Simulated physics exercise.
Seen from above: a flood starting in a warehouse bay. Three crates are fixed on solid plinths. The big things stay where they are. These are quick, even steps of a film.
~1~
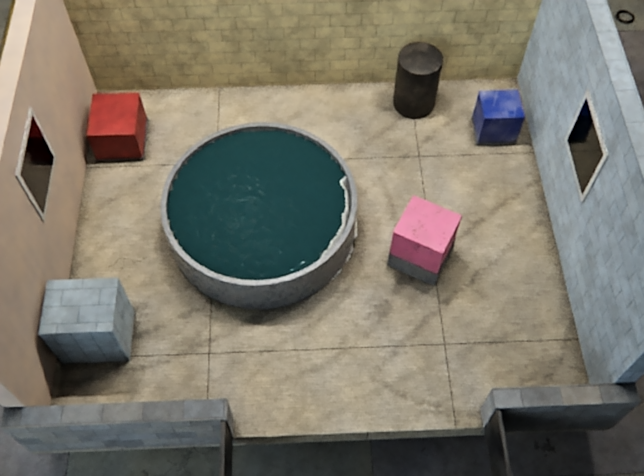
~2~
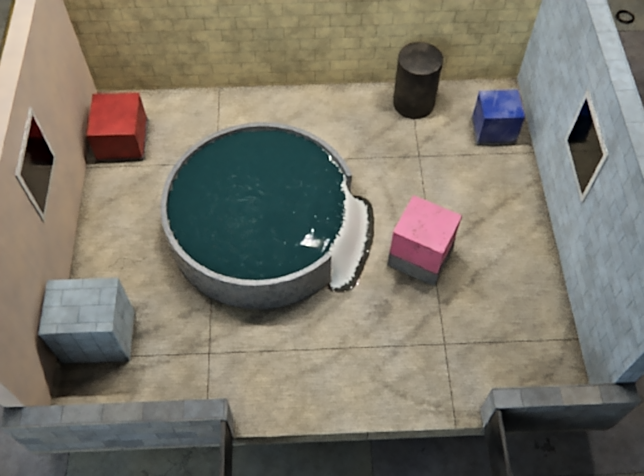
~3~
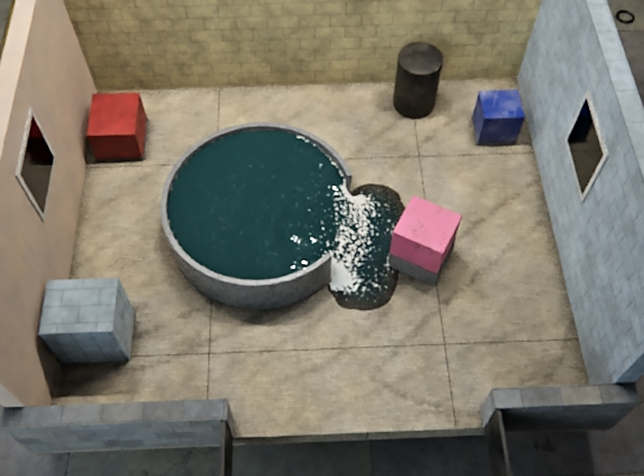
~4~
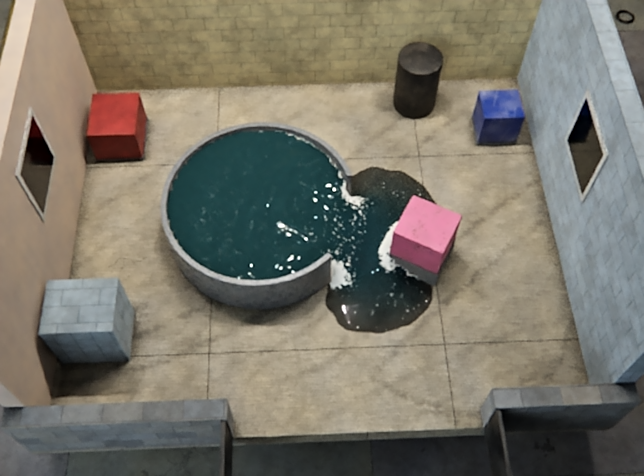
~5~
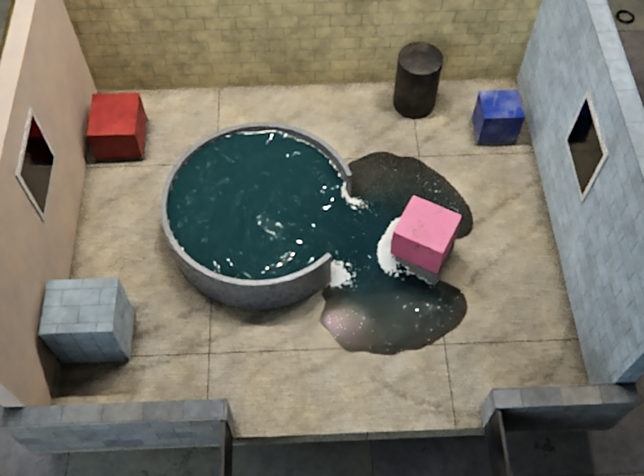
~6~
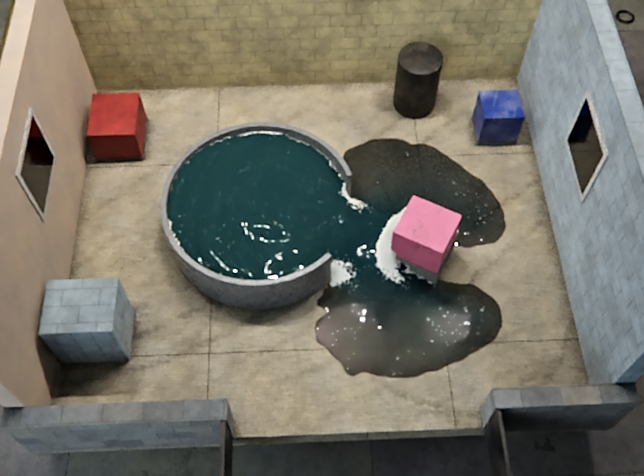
Dark green water burst through the right side of a round pool, foamed against the pink block beside it, then split around the block and spread across the floor in two wide, dark lobes.
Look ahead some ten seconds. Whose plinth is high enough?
In the end: The pink crate gets wet; the blue crate gets wet; the red crate gets wet.
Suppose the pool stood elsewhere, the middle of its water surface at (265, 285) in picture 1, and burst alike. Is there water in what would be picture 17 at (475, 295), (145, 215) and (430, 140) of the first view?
In that order: Awash, no water, not flooded.
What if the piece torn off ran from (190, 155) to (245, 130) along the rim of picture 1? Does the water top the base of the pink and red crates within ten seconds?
Then: Pink crate stays dry; red crate is wetted.
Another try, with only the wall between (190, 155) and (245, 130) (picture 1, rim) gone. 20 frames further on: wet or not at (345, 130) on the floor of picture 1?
Verdict: Under water.
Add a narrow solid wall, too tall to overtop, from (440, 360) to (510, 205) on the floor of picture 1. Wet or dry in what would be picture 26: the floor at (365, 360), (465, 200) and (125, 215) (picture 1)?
As listed: Covered, covered, clear.
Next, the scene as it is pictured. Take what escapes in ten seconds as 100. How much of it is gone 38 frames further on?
I make it 60 per cent.
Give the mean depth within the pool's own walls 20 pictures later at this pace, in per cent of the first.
Close to 42 %.
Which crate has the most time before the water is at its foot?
It is the crate marked red.
A moment on, water covers 35 % of the floor; the pink crate water round its plinth, the blue crate water round its plinth, the red crate not reached.
Next, water covers 45 % of the floor; the pink crate water round its plinth, the blue crate water round its plinth, the red crate not reached.
Then, water covers 50 % of the floor; the pink crate water round its plinth, the blue crate water round its plinth, the red crate not reached.
Later, water covers 70 % of the floor; the pink crate water round its plinth, the blue crate water round its plinth, the red crate water round its plinth.
In the end, water covers 80 % of the floor; the pink crate was topped, the blue crate was topped, the red crate was topped.
